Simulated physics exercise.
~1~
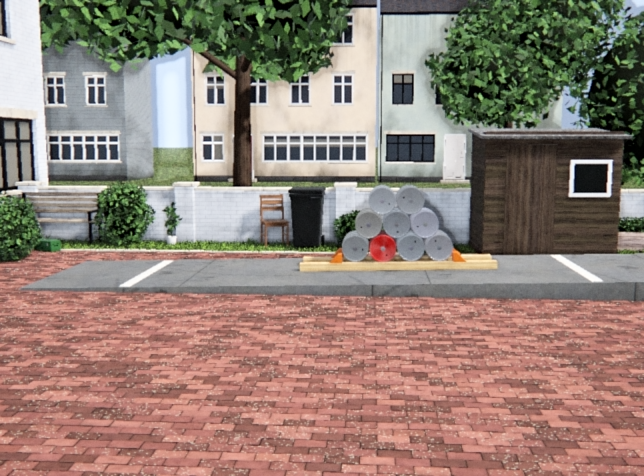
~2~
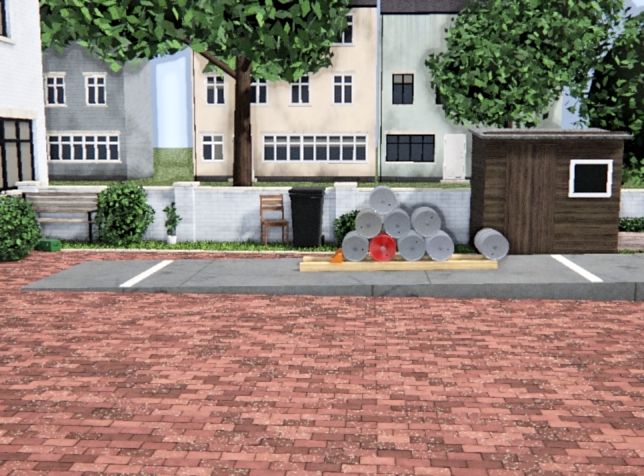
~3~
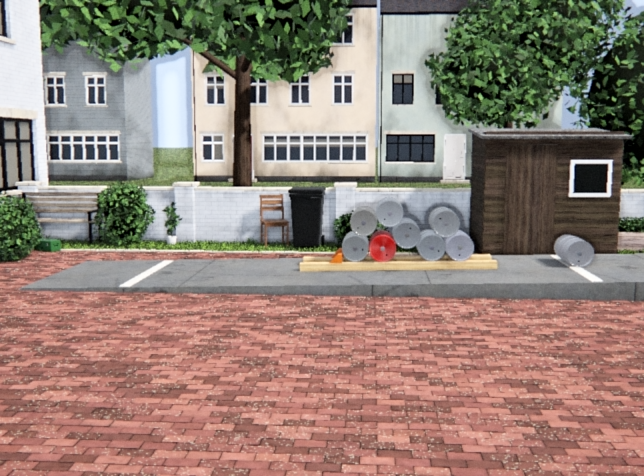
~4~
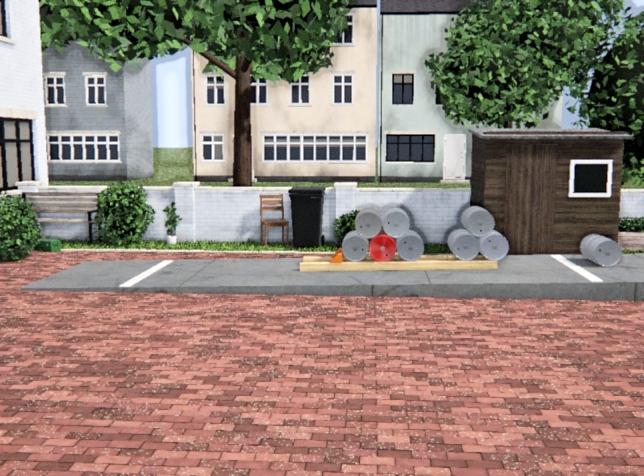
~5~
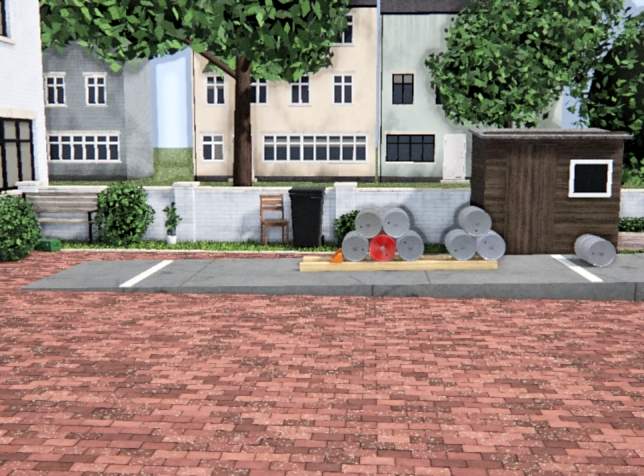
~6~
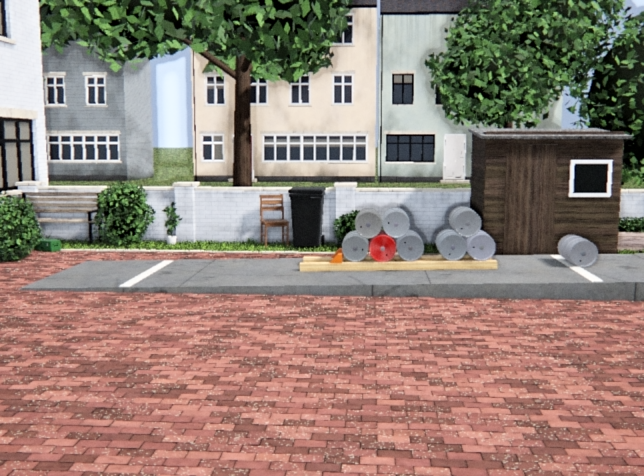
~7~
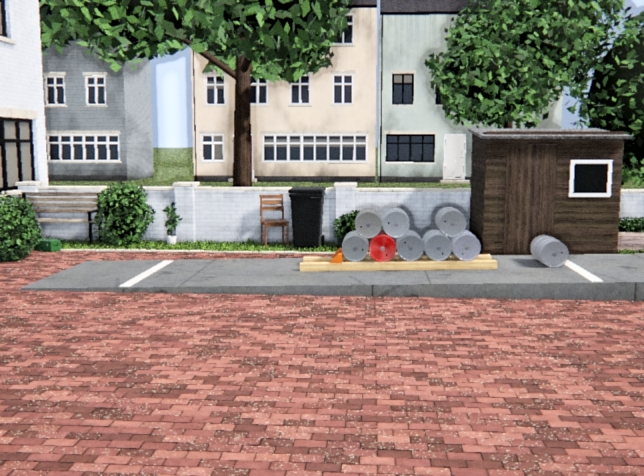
A stack of grey barrels, one of them red, partly collapsed beside a wooden shed, and one barrel rolled off to the right, reached the white line and drifted back left, while the red one stayed up on the timbers.
